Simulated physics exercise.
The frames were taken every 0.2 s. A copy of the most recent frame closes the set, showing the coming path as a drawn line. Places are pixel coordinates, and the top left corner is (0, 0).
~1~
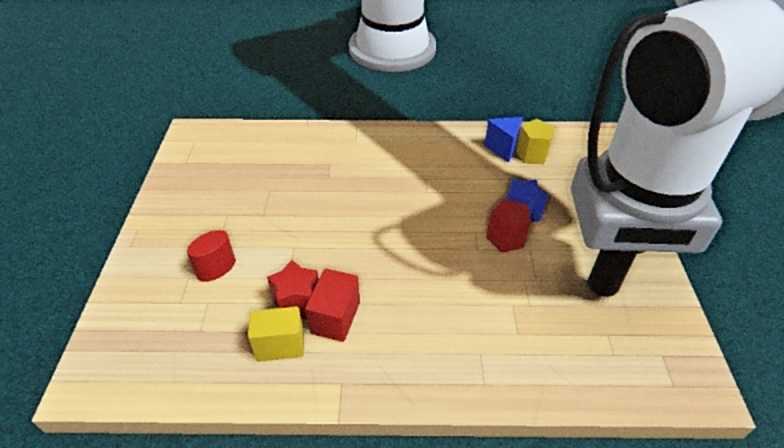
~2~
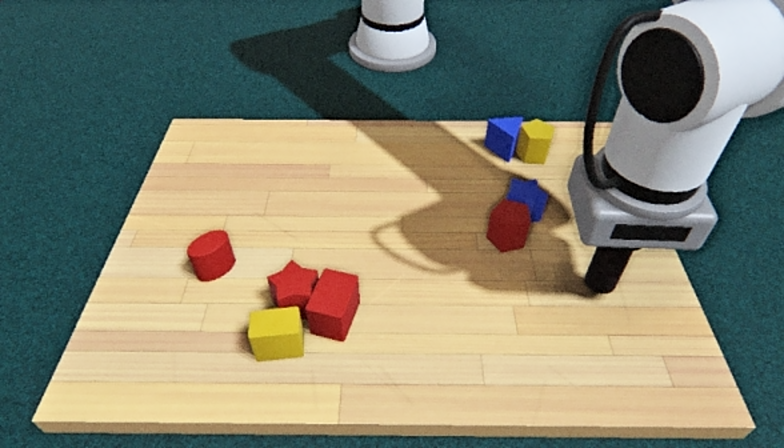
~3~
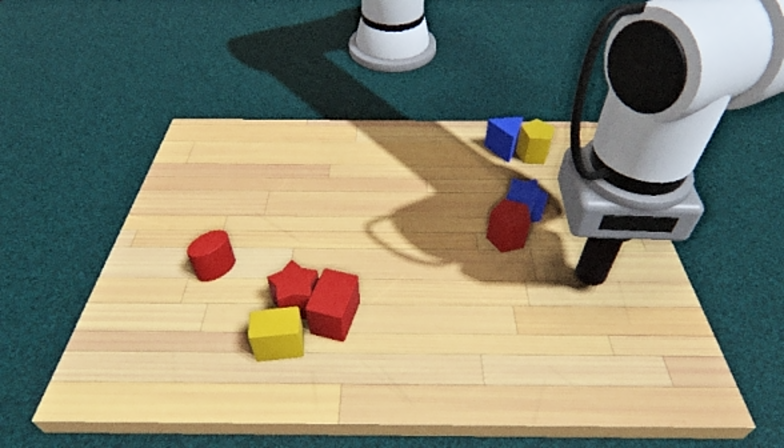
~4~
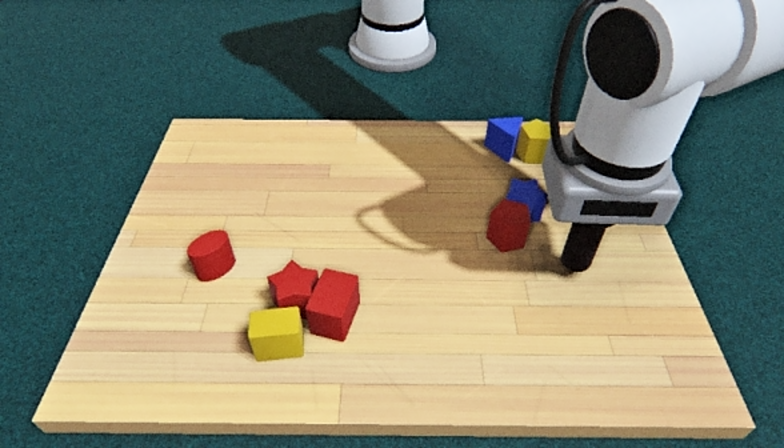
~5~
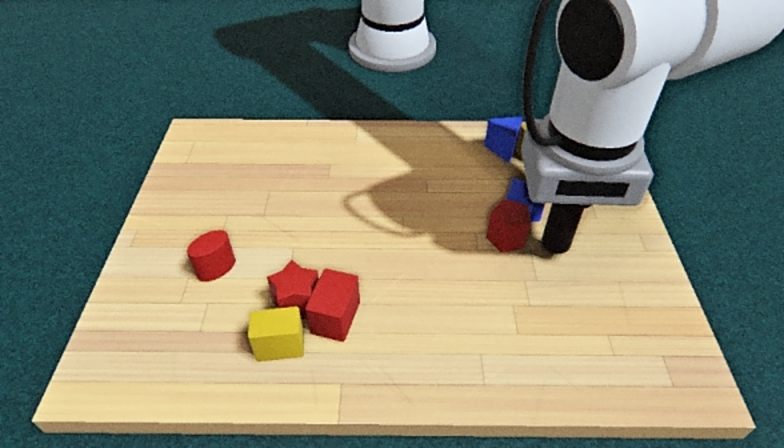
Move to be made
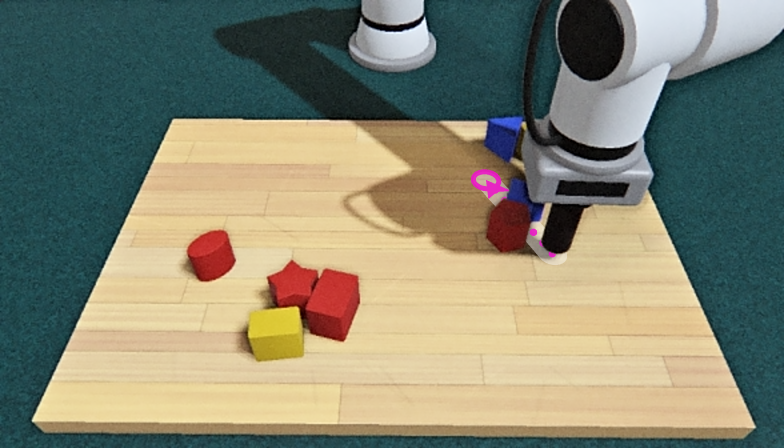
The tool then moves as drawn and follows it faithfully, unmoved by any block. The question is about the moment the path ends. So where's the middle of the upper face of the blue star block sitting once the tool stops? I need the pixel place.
Close to (478, 139).
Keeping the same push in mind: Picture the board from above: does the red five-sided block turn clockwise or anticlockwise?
From above, counter-clockwise.
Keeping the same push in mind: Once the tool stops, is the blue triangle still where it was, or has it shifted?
Put simply, it stays right there.
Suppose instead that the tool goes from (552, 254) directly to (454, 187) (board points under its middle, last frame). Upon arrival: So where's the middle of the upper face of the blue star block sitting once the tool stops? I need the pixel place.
In the picture, it is at (513, 172).
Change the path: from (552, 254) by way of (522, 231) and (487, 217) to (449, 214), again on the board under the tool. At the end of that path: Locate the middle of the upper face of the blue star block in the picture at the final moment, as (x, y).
Expect it around (514, 177).
The drawn path runs straight from (552, 254) to (486, 180).
On the path given first. One third of the way, tool at (531, 218); red five-sided block at (509, 211), turned 15° anticlockwise; blue star block at (520, 183).
Two thirds of the way, tool at (508, 193); red five-sided block at (508, 211), turned 20° anticlockwise; blue star block at (498, 160).
At the end, tool at (488, 171); blue triangle not moved; red five-sided block at (508, 211), turned 20° anticlockwise; blue star block at (478, 139), turned 15° clockwise.
